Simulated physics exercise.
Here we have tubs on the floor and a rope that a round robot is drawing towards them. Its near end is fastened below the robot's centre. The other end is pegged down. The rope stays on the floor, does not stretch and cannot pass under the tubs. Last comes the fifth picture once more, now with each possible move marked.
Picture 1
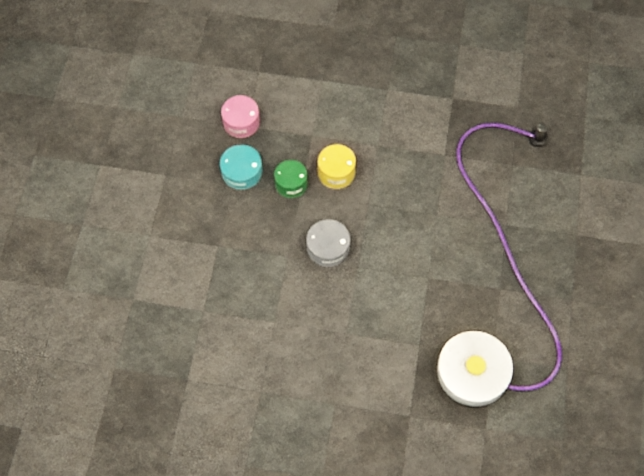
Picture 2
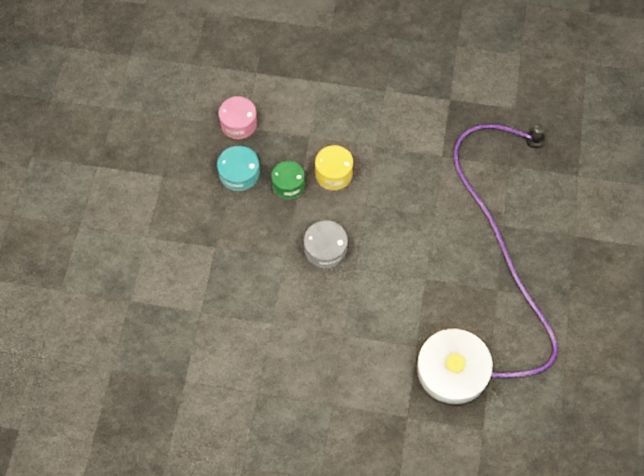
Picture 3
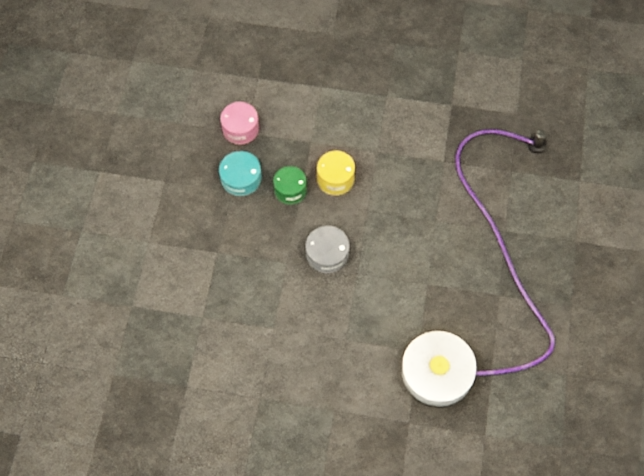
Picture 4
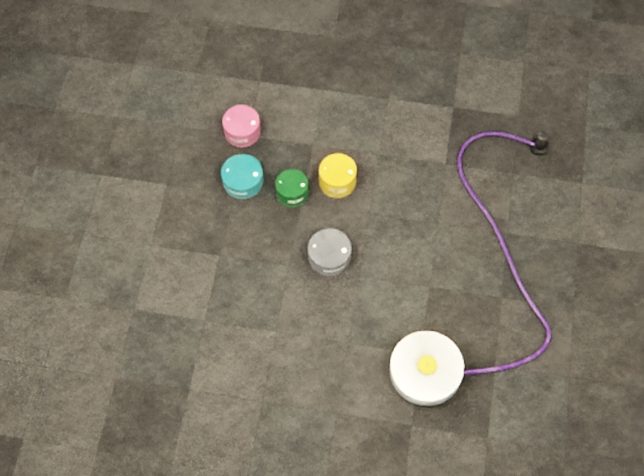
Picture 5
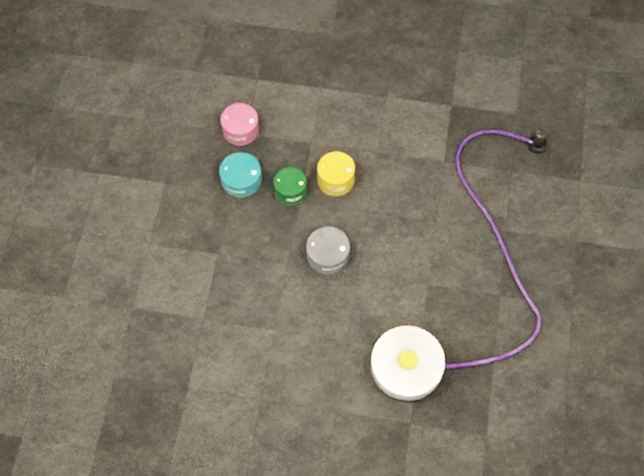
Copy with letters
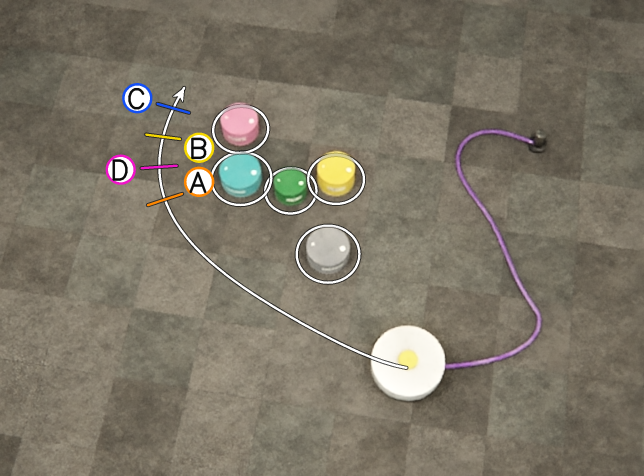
To begin with, a white round robot with a yellow centre sits at the lower right, a purple rope curving from it up to a dark peg, with five coloured tubs to the upper left. The robot slides steadily leftward across the tiled floor, drawing the rope's lower bend left while the tubs stay put.
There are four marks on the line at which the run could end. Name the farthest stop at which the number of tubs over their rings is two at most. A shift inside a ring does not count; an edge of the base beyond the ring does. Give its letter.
B.
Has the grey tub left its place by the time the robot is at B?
Yes.
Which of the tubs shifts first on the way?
Grey.
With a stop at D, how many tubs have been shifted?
By then, one.
On the copy, A at (165, 200); B at (163, 137); C at (173, 108); D at (159, 167); the route from (406, 368) via (209, 260) to (184, 88).
On B. First, robot (279, 306).
Then, robot (179, 225).
Finally, robot (161, 131); yellow tub (338, 168); grey tub (321, 201); one over the rings.
By contrast, A is within the limit but short; C has three over the rings; D is within the limit but short.
